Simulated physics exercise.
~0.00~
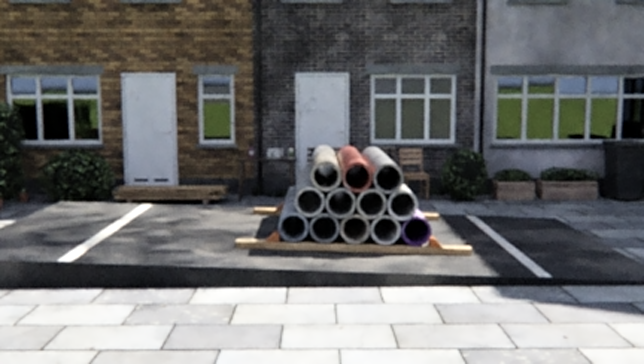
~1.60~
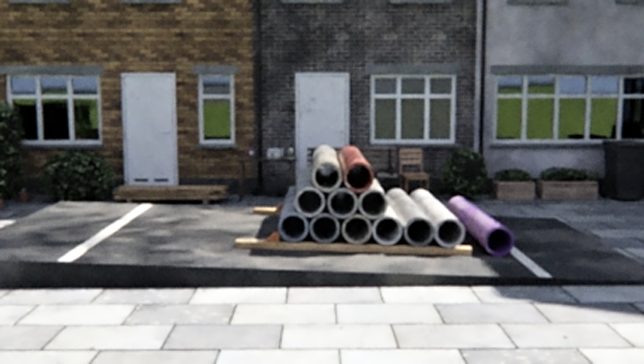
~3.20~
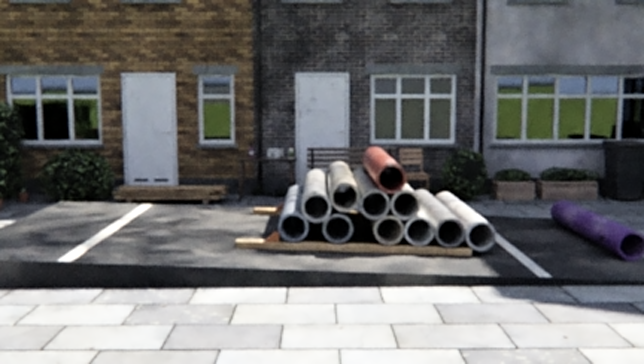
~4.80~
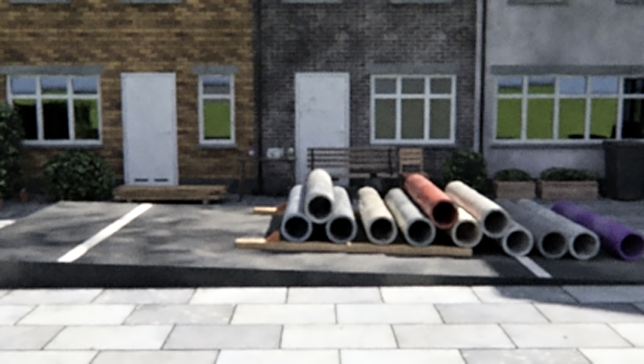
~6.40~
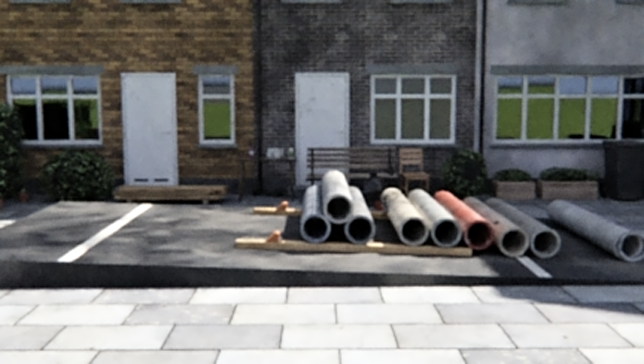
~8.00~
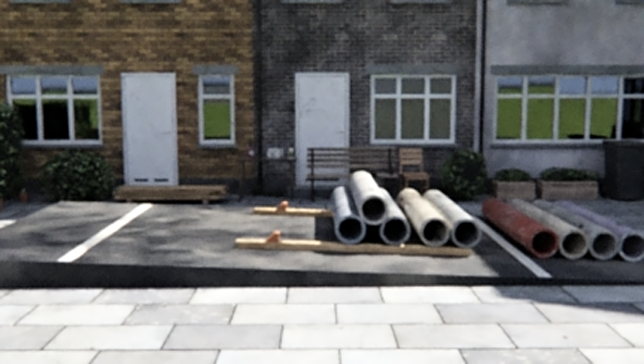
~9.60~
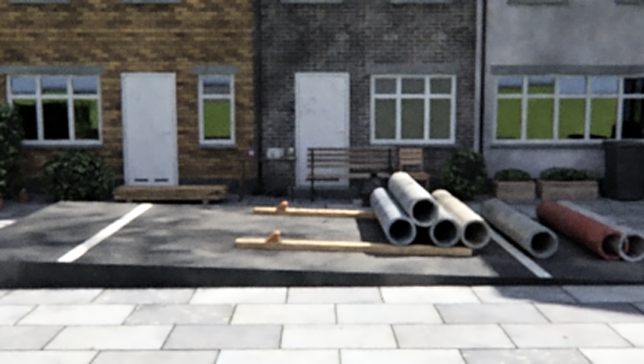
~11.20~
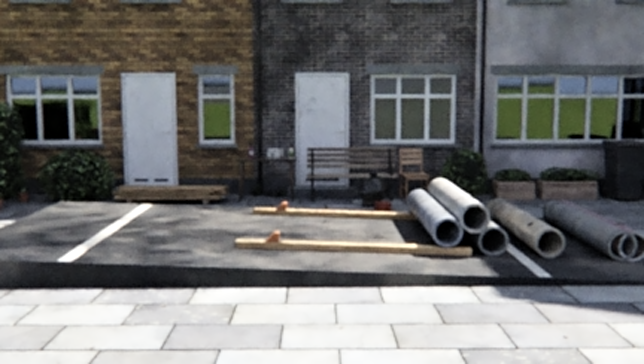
Stacked concrete pipes collapse and roll right, the purple one leading past the white line.
